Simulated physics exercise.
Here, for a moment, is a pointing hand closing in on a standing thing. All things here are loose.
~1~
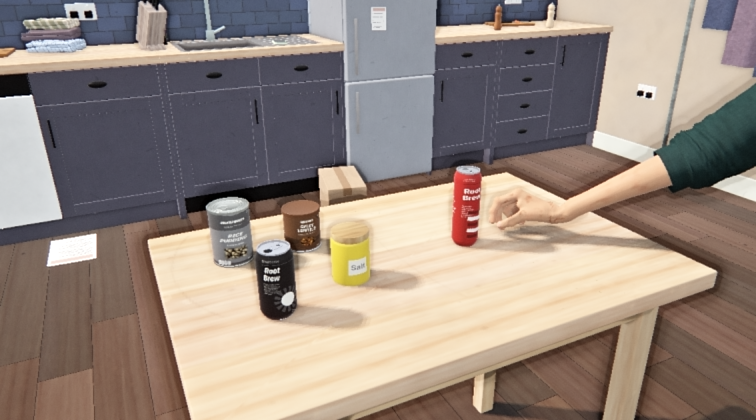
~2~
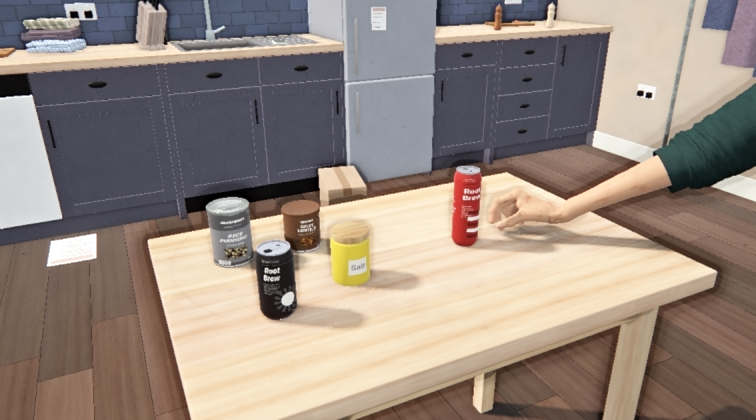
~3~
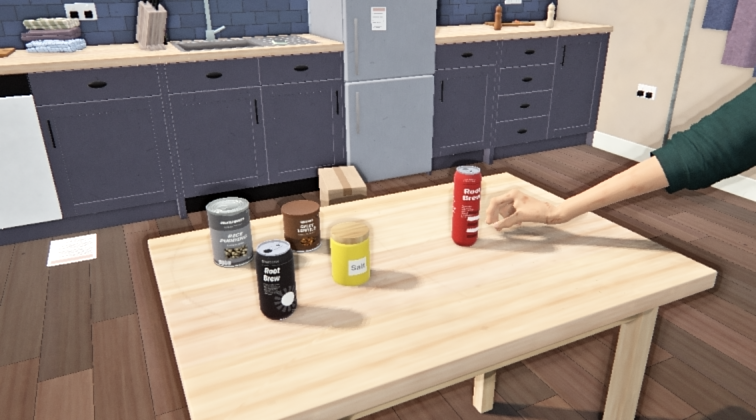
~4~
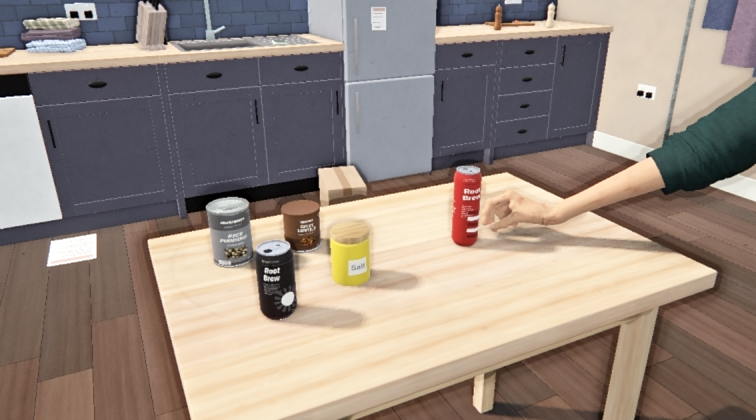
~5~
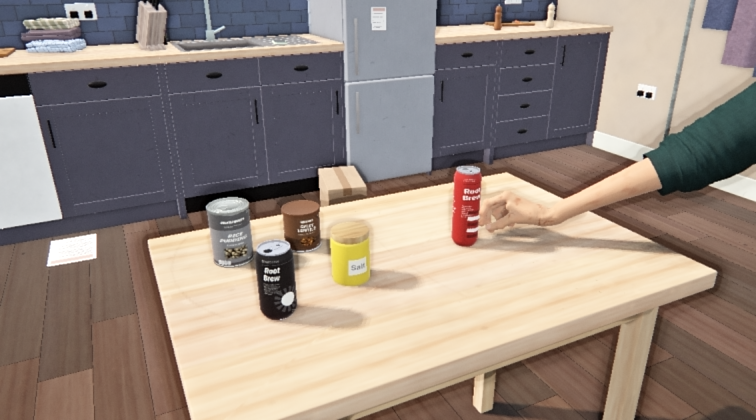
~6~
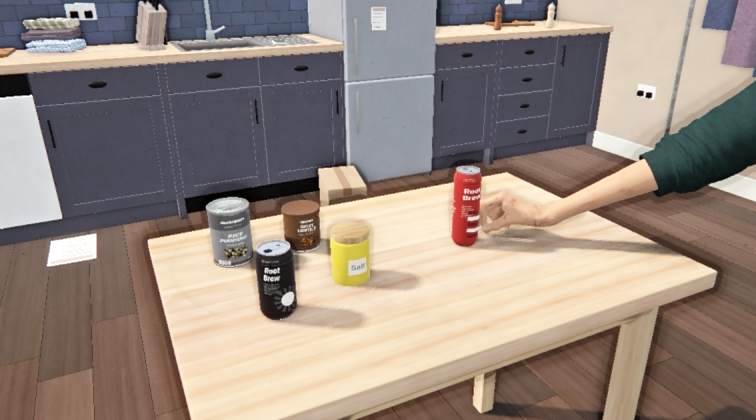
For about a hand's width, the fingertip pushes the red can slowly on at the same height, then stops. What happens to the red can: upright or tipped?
It ends up on its base.
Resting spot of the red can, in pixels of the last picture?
Roughly (416, 218).
Then, 0.30 s on from there, red can shifted a little near (455, 209).
Then, 0.70 s on from there, red can shifted about its own width near (437, 213).
Then, 1.00 s on from there, red can shifted well along near (422, 216).
In the end, moved from the start, red can. At the end, from the last picture's camera, red can near (416, 218).
